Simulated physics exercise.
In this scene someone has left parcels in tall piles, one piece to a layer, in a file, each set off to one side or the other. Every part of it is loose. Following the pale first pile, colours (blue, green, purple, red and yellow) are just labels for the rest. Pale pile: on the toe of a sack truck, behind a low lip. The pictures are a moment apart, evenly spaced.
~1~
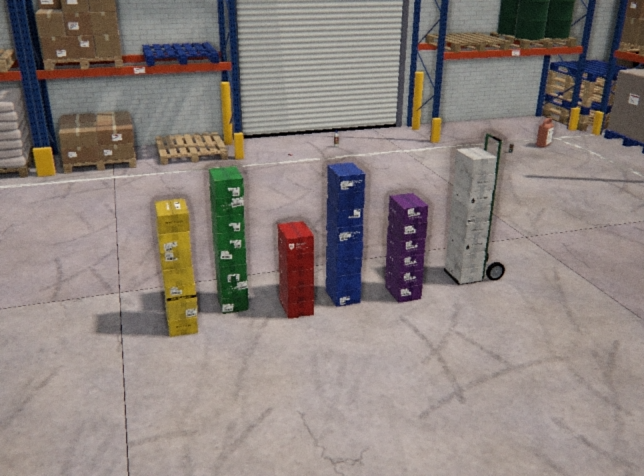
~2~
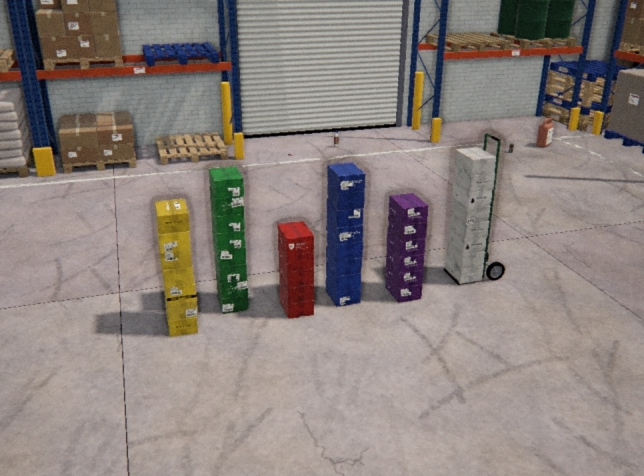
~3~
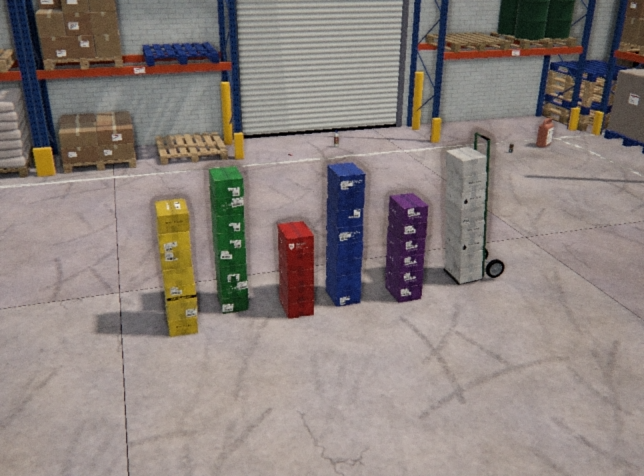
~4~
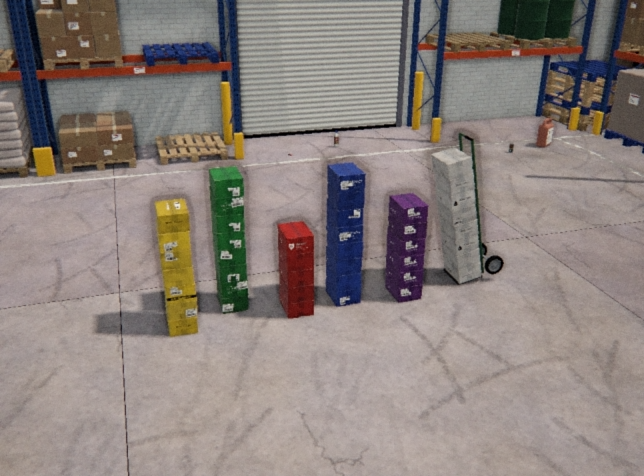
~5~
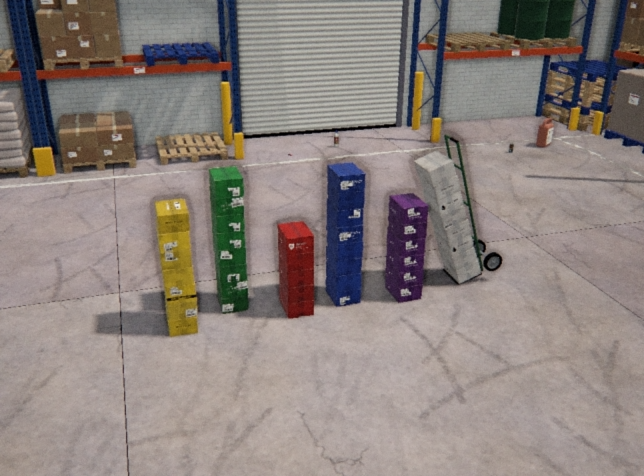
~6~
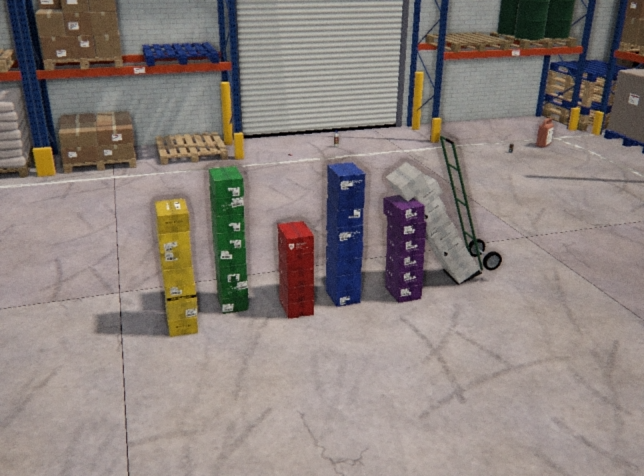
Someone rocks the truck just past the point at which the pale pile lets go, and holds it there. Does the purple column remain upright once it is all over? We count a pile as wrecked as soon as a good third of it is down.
No.
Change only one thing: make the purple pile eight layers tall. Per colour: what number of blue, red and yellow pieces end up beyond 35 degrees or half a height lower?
When it all settles, blue has 7 down, red has 4, and yellow has 7.
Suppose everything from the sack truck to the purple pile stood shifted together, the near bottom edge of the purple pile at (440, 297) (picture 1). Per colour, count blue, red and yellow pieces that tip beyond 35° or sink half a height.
By my count it's blue 4, red 2, yellow 7.
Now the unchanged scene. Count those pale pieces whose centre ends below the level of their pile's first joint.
Pale piece tally: 7.
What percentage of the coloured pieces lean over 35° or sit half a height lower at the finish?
Some 95 per cent of them.
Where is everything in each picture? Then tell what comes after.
In the first picture (places mark the middle of the side facing us), truck frame (497, 170) level; top purple parcel (416, 215); top blue parcel (352, 184); the rest undisturbed.
Truck frame (496, 170) level; top purple parcel (416, 215), in the second picture.
Truck frame (488, 169) rocked barely, top of the pale pile leaning barely; top purple parcel (416, 215); the rest undisturbed, in the third picture.
Truck frame (475, 169) rocked a little, top of the pale pile leaning a little; top purple parcel (416, 215); the rest undisturbed, in the fourth picture.
Truck frame (463, 170) rocked clearly, top of the pale pile leaning clearly; top purple parcel (416, 215); the rest undisturbed, in the fifth picture.
Truck frame (459, 171) rocked clearly, top of the pale pile leaning well over; top purple parcel (413, 216) shifted a little; top green parcel (230, 189); one has shifted, in the sixth picture.
Soon after the last picture, 8 of the pale pile down; none of the 6 purple parcels down (0 of 34 in all colours); top purple parcel leaning clearly, half its height lower; top blue parcel leaning a little.
A little later, 7 of the pale pile down; 6 of the 6 purple parcels down (15 of 34 in all colours); top purple parcel leaning steeply, some two heights lower; top blue parcel leaning clearly, some two heights lower.
Later still, 7 of the pale pile down; 6 of the 6 purple parcels down (32 of 34 in all colours); top purple parcel leaning steeply, some three heights lower; top blue parcel upside down.
At rest, 7 of the pale pile down; 6 of the 6 purple parcels down (32 of 34 in all colours); top purple parcel leaning steeply, some three heights lower; top green parcel upside down. As the last picture would show them, middles, top purple parcel near (318, 263), top green parcel near (24, 315).
